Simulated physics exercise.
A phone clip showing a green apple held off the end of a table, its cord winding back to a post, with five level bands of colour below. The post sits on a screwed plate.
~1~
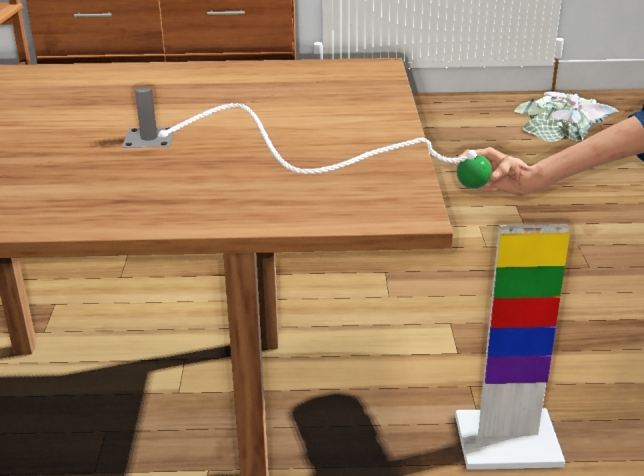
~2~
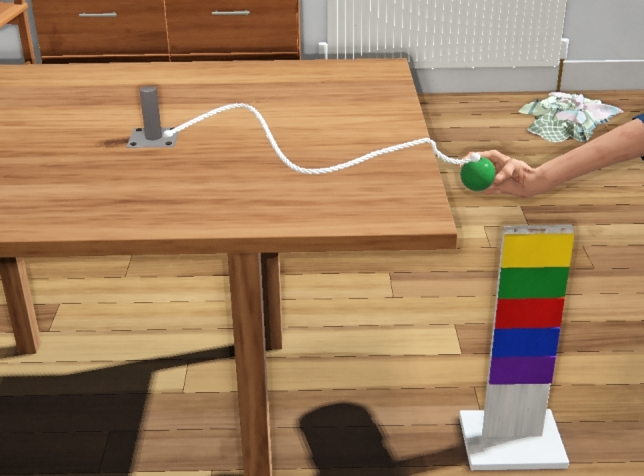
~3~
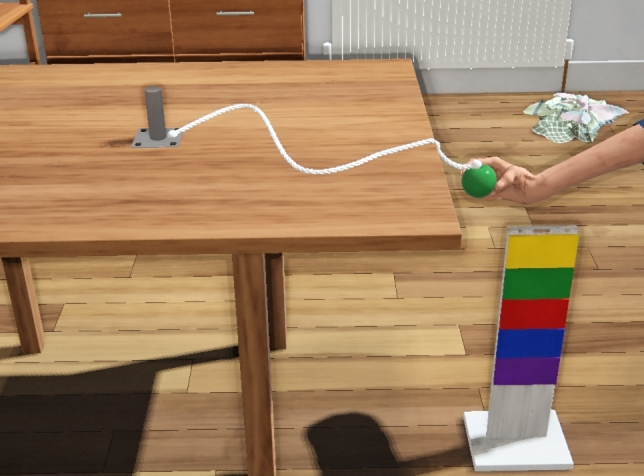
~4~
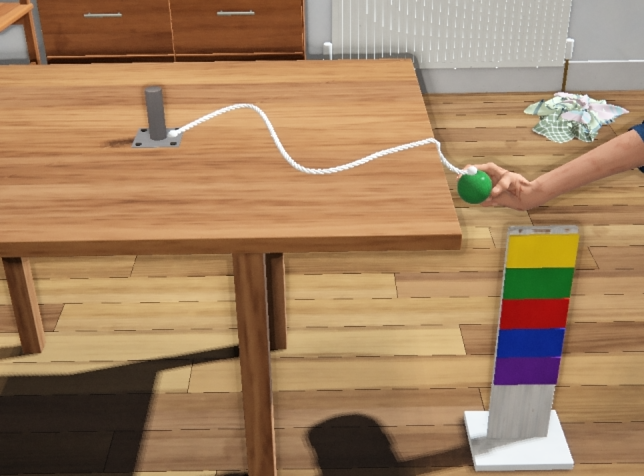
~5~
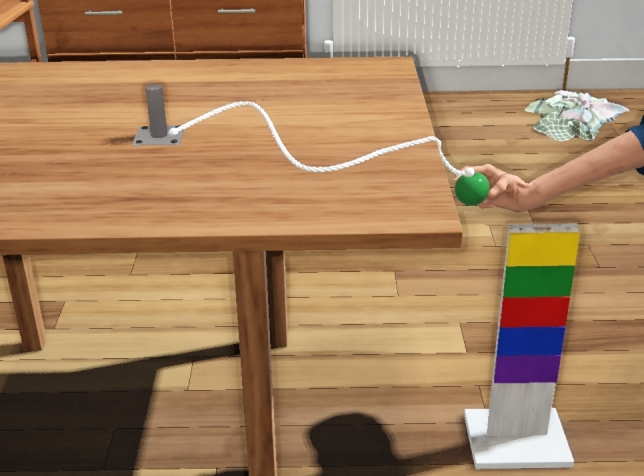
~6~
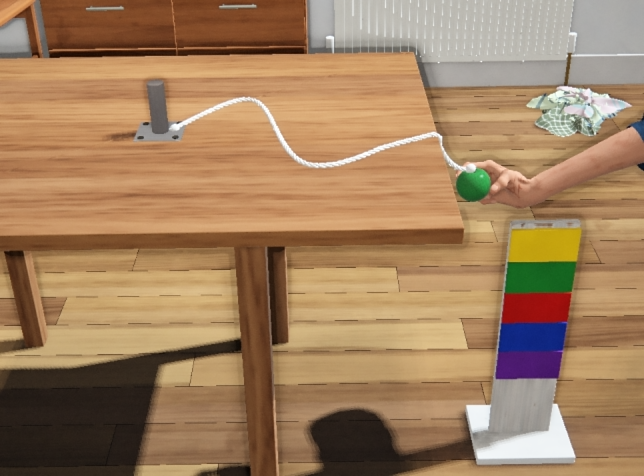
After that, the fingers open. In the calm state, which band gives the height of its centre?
The blue band gives it.
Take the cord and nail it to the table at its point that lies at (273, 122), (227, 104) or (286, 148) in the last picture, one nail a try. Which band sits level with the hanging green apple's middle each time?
Results, in sequence: Green / red / yellow.
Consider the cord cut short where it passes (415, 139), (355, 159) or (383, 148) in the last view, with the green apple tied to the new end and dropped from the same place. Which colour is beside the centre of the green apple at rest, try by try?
Green; higher than all five; yellow.
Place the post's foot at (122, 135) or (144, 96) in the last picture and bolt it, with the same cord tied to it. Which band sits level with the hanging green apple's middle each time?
For the first try, red; for the second, red.
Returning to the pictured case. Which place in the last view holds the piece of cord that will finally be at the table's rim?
That would be the bit at (295, 157).
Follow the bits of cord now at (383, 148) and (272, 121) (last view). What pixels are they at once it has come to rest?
First one: (429, 214); second one: (346, 125).
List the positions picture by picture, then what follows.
The first picture shows green apple (474, 171); yellow (533, 252); green (529, 283); red (526, 313); blue (522, 343); purple (518, 371).
The second picture shows green apple (478, 174); cord through (194, 121) (256, 113) (274, 144) (327, 171) (398, 148).
The third picture shows green apple (479, 181).
The fourth picture shows green apple (475, 187); cord through (199, 122) (261, 113) (278, 145) (332, 171) (403, 148).
The fifth picture shows green apple (472, 189).
The sixth picture shows green apple (473, 185); cord through (201, 115) (263, 107) (281, 138) (334, 165) (405, 142).
A little later, apple near (450, 332); level with blue.
Next, apple near (403, 308); level with blue.
Later still, apple near (433, 326); level with blue.
When it is over, apple near (422, 322); level with blue. The blue one.
